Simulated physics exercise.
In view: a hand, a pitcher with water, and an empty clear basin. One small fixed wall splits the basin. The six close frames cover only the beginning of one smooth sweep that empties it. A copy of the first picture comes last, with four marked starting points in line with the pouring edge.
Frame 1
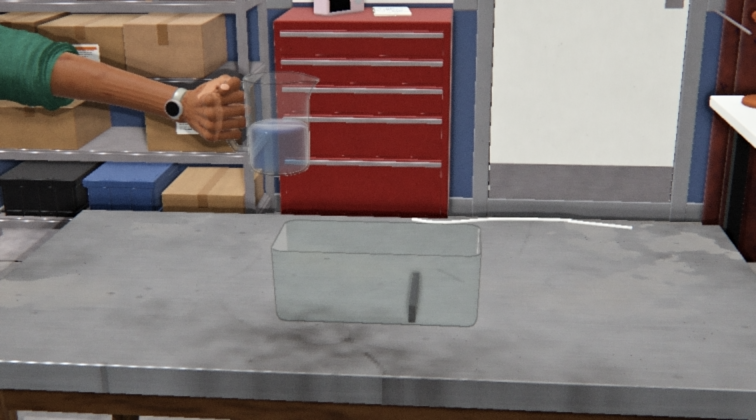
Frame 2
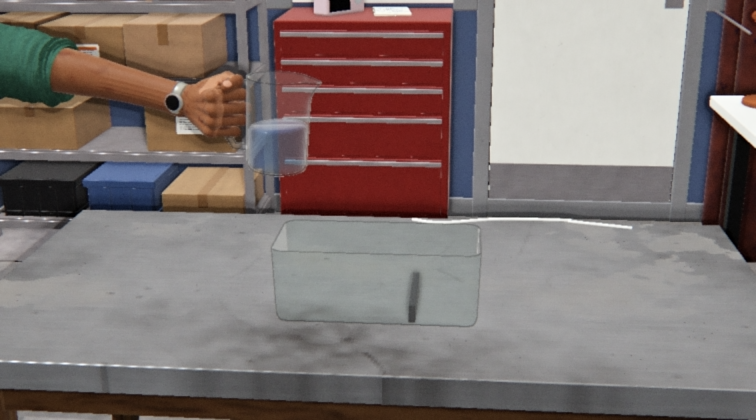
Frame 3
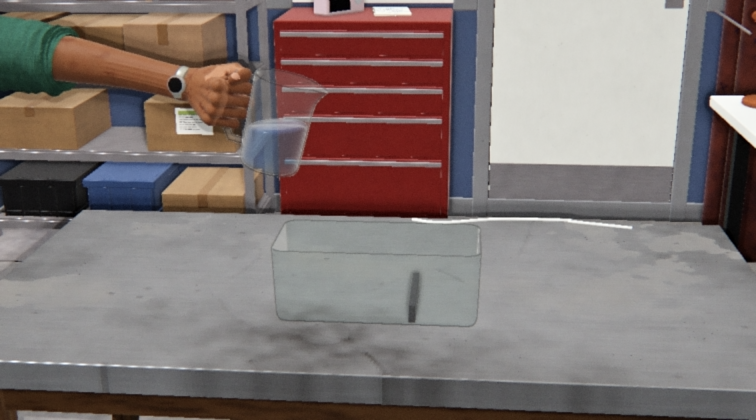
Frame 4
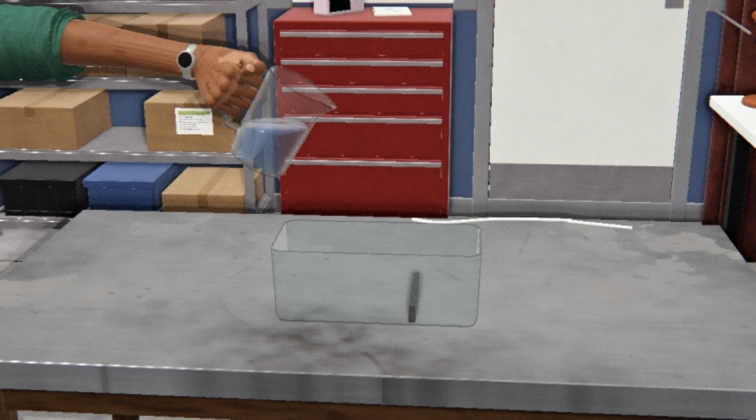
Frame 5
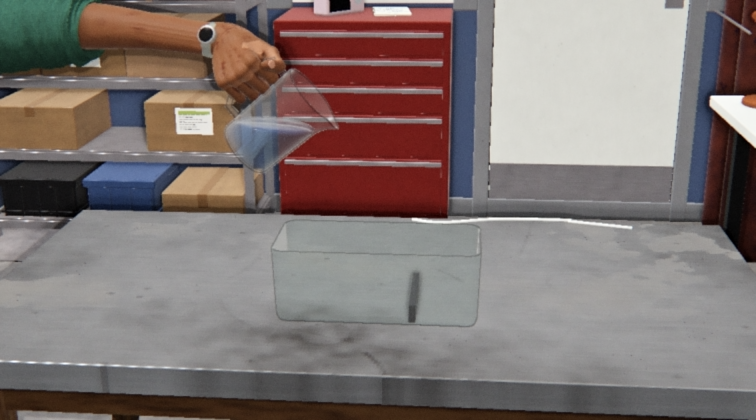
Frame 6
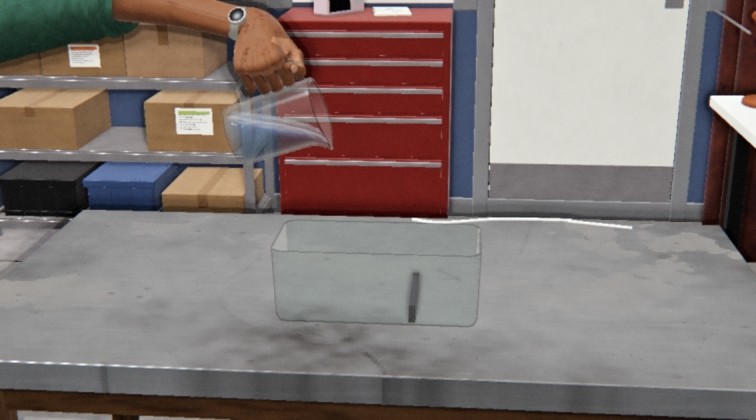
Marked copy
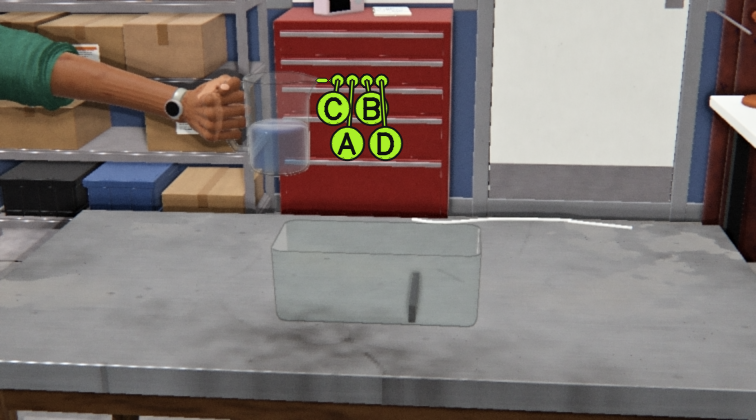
A hand held a clear pitcher of water above and left of an empty clear basin on a gray table, then steadily tilted it far over to the right, with no water leaving it.
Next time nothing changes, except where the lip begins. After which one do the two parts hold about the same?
The answer is dot B.
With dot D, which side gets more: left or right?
The right side.
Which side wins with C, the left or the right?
The left one.
On the marked copy, A at (352, 80); B at (366, 80); C at (337, 80); D at (381, 81).
If A is chosen, about 81 % ends left of the wall and 12 % right of it; 7 % is lost outside.
If B is chosen, about 54 % ends left of the wall and 44 % right of it.
If C is chosen, about 83 % ends left of the wall and 11 % right of it; 6 % is lost outside.
If D is chosen, about 24 % ends left of the wall and 72 % right of it; 5 % is lost outside.
